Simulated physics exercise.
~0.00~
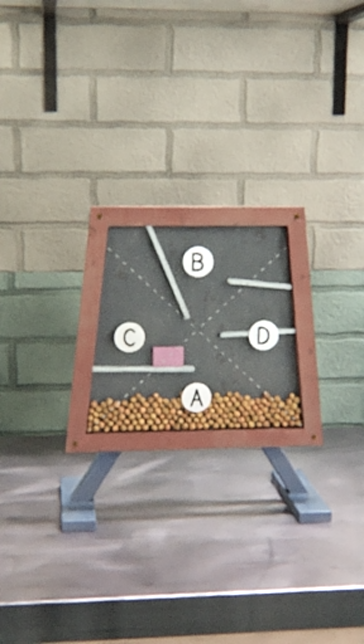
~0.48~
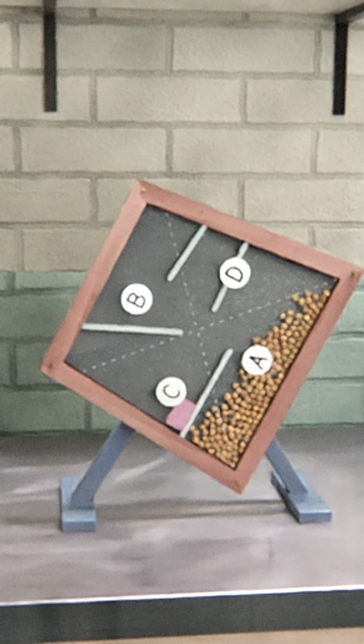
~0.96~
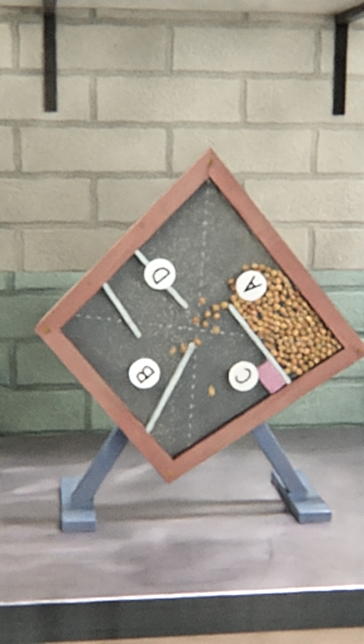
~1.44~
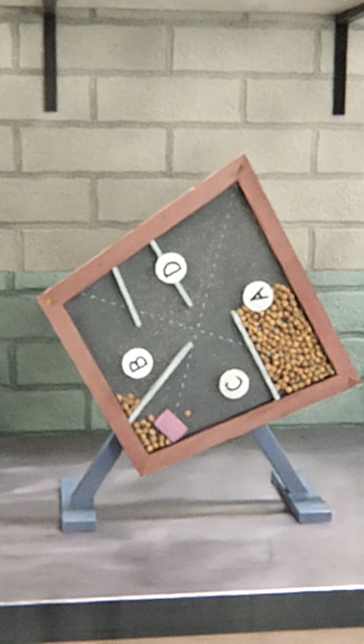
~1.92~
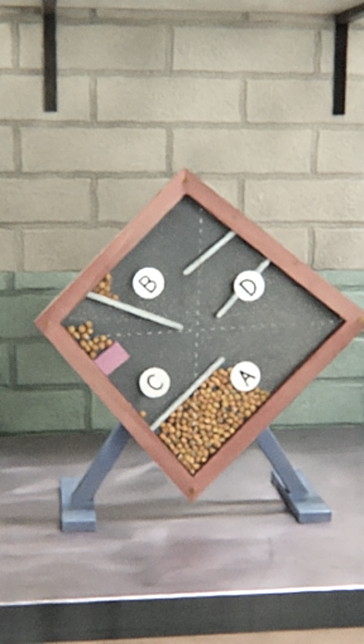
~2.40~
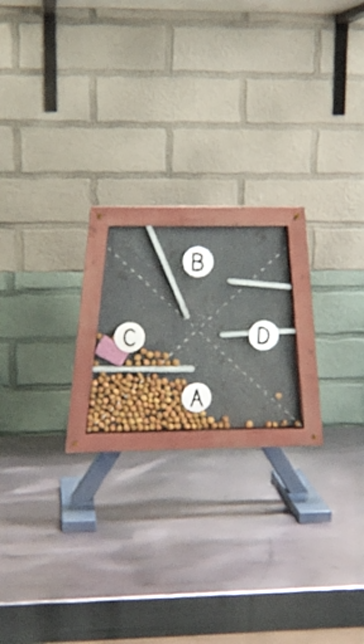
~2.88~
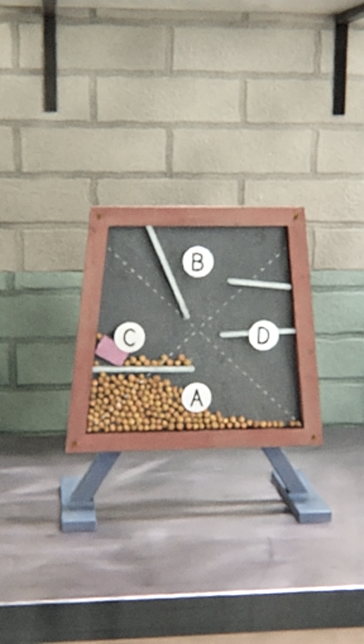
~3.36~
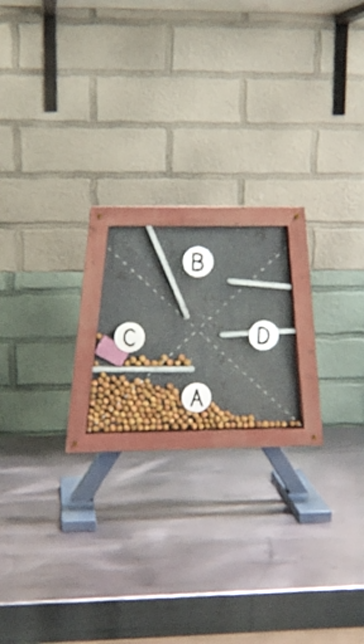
A square puzzle box with a reddish-brown frame and dark panel stands on blue-grey legs before a pale and green brick wall, seen from the front. Wooden beads cover its floor around wedge A, a pink block rests on the left ledge near C, and B and D mark the top and right. The box turns anticlockwise well past its side, and the beads pour into a corner, some spilling past the ledge. It swings back clockwise, the block sliding along with stray beads. Level again, it stops with beads heaped lower left, more on the ledge, and the block tilted in C.
